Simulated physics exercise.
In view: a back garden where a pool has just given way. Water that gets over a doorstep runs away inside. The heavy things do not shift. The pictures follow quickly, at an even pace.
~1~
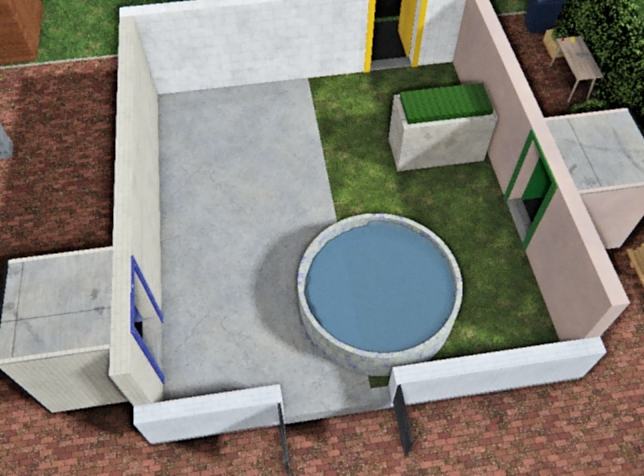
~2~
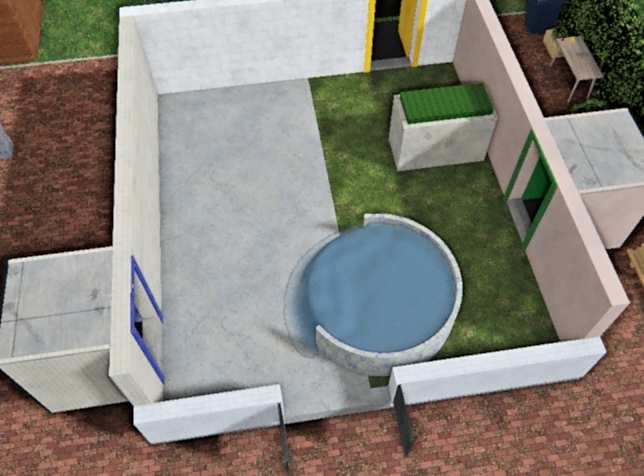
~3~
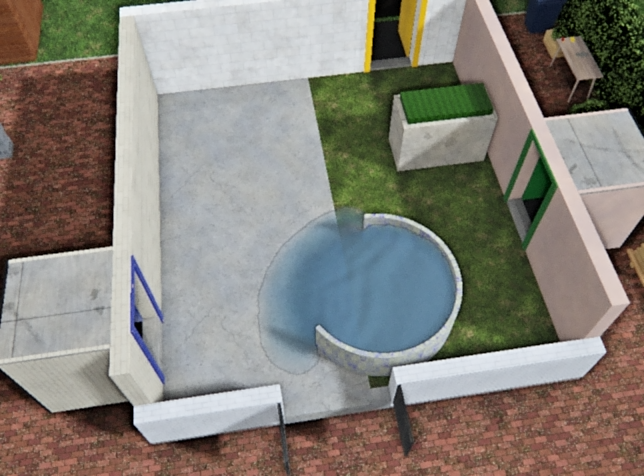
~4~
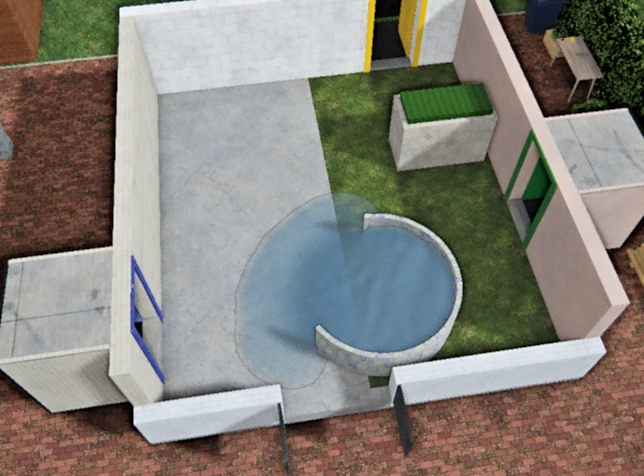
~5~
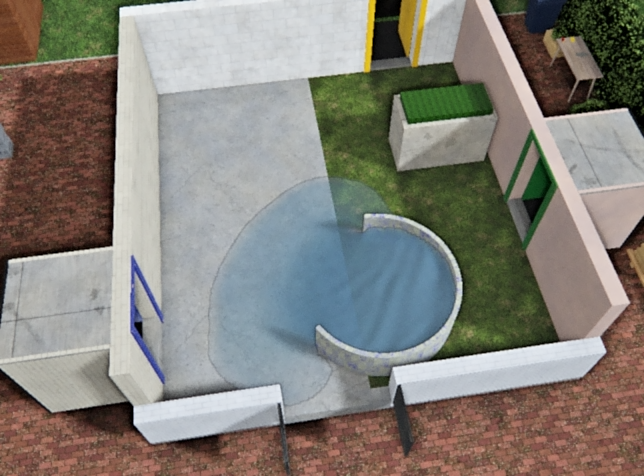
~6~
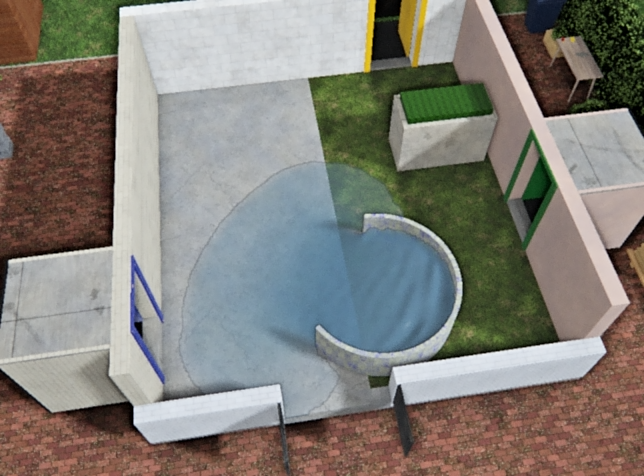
A walled back garden, half grey paving and half grass, is seen from high above by a still camera. A round, pale-walled pool of blue water sits near the low white front wall, with a green-topped box behind it, a blue window frame left, a green doorway right and yellow posts at the back. The pool's left side opens, and water pours out leftward, spreading in a widening sheet across the paving and onto the grass behind.
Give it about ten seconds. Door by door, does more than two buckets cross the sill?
The yellow door floods; the green door holds within the limit; the blue door holds within the limit.
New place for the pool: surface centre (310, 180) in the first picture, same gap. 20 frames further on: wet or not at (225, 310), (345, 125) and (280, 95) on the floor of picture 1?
In turn: Wet, flooded, wet.
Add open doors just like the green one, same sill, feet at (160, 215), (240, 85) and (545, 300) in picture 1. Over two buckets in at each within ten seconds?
In that order: Lets more in, is over, is under.
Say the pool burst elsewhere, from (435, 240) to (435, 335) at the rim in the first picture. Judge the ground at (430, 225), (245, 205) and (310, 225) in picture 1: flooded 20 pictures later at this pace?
One after the other: Awash, free of water, no water.
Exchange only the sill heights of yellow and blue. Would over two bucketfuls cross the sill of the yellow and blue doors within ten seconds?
In short: Yellow door is under, blue door passes that mark.
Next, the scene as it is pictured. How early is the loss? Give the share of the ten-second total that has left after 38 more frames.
Near 40 in a hundred.
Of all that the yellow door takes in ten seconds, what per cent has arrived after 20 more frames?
About 0 per cent.
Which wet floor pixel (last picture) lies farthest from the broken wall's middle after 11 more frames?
I would point to (158, 95).
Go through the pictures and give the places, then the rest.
The first picture shows the pool at (379, 283) is whole and still.
In the second picture, water pours out at (309, 273) and has run to a hidden place.
In the third picture, the front is at (356, 213), out from the gap at (309, 275).
In the fourth picture, the front is at (352, 197), out from the gap at (309, 276).
In the fifth picture, water pours out at (309, 276) and has run to (359, 185).
In the sixth picture, the front is at (339, 167), out from the gap at (309, 276).
A moment on, water covers 45 % of the floor; the yellow door not reached, the green door not reached, the blue door wet at the sill, nothing in.
Next, water covers 60 % of the floor; the yellow door not reached, the green door not reached, the blue door wet at the sill, nothing in.
Then, water covers 65 % of the floor; the yellow door not reached, the green door not reached, the blue door under two buckets in.
Later, water covers 80 % of the floor; the yellow door under two buckets in, the green door not reached, the blue door under two buckets in.
In the end, water covers 95 % of the floor; the yellow door over two buckets in, the green door wet at the sill, nothing in, the blue door under two buckets in.
